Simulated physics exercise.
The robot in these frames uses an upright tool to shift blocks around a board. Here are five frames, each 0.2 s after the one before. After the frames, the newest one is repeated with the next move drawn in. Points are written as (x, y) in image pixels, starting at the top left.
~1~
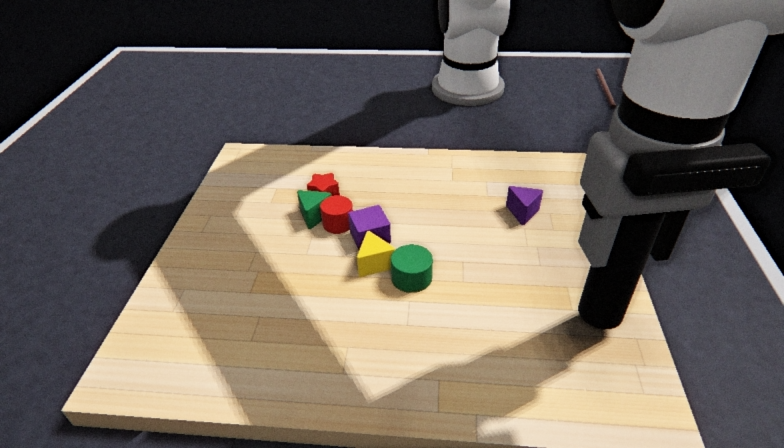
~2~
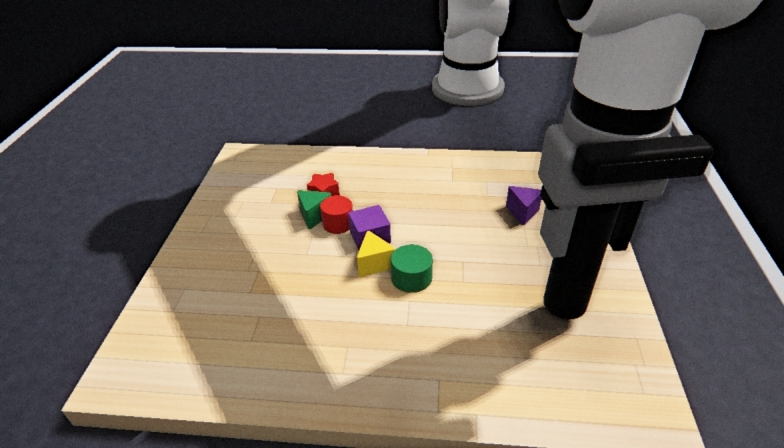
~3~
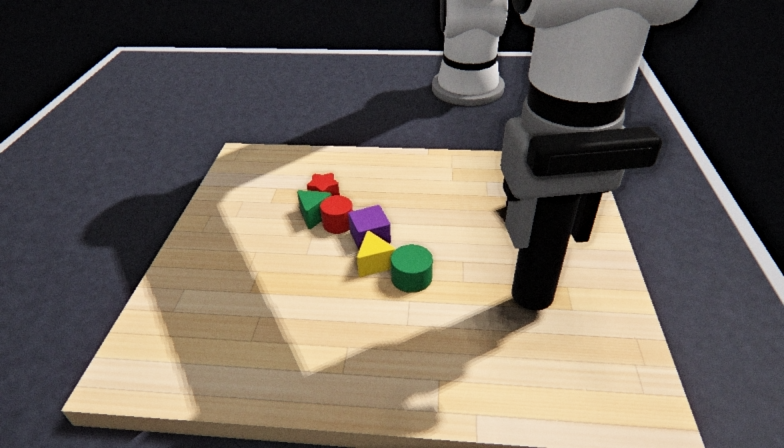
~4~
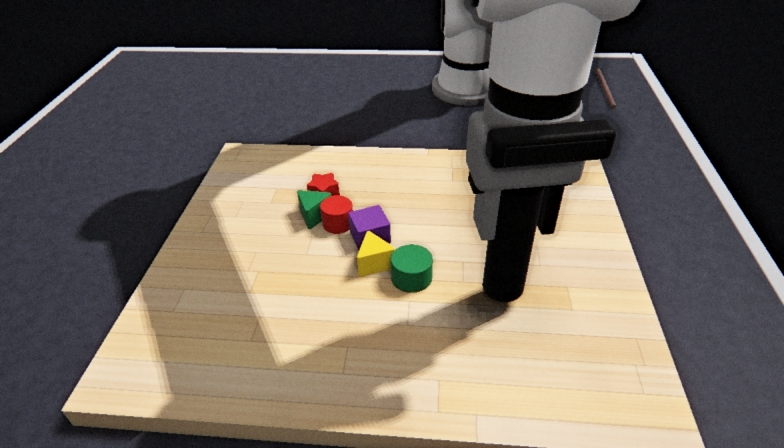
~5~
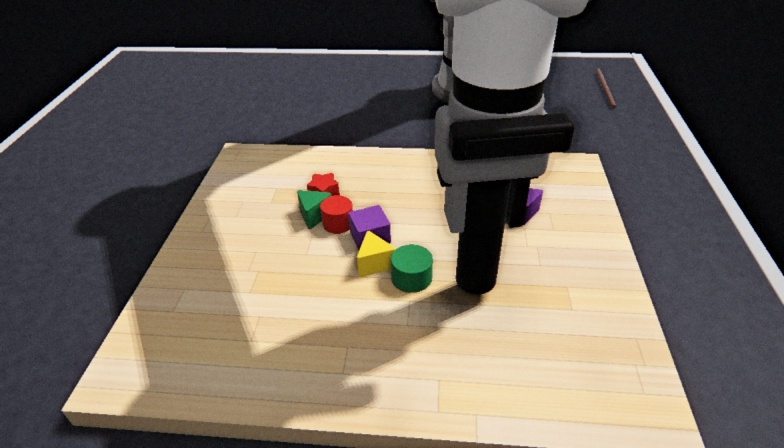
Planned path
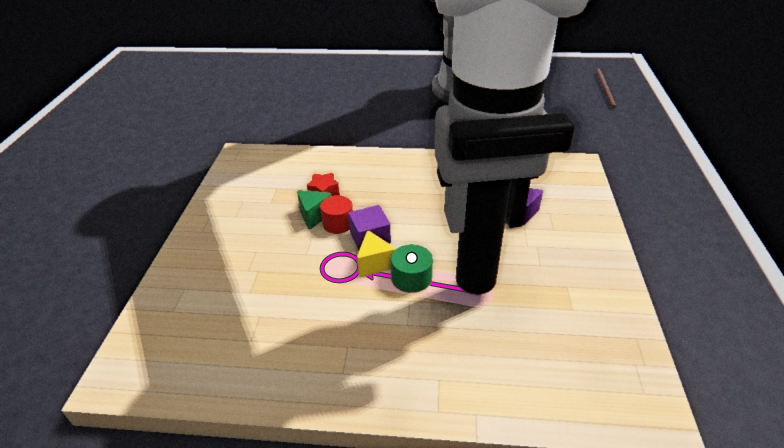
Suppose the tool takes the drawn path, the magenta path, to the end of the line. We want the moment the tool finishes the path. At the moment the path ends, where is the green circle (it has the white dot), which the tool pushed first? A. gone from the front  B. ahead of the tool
That would be B.
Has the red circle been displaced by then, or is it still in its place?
The result: It stays put.
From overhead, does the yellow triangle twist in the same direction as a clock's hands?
That would be a no.
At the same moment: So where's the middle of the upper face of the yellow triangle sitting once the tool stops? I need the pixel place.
It comes to (292, 216).
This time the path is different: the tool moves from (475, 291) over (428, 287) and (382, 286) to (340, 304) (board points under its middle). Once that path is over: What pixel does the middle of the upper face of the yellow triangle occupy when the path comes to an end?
I expect it at (330, 229).
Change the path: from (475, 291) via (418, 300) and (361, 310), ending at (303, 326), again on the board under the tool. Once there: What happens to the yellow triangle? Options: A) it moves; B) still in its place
Correct choice: A.
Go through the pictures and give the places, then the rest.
In the first frame, tool's lower end (600, 313); red circle (336, 204); purple square block (369, 218); yellow triangle (373, 245); green circle (412, 258).
In the second frame, tool (565, 304); blocks still.
In the third frame, tool (532, 295); blocks still.
In the fourth frame, tool (503, 287); blocks still.
In the fifth frame, tool (476, 280); red circle (336, 204); purple square block (369, 218); yellow triangle (373, 245); green circle (412, 258).
Drawn move, from (475, 291) directly to (341, 267); the dot is on the green circle.
On the path given first. One third of the way, tool (428, 272); yellow triangle (360, 242), turned 35° anticlockwise; green circle (391, 251).
Two thirds of the way, tool (383, 264); purple square block (366, 216), turned 25° clockwise; yellow triangle (322, 232), turned 50° anticlockwise; green circle (350, 240).
At the end, tool (340, 256); red circle still; purple square block (365, 215), turned 35° clockwise; yellow triangle (292, 216), turned 30° anticlockwise; green circle (313, 229).
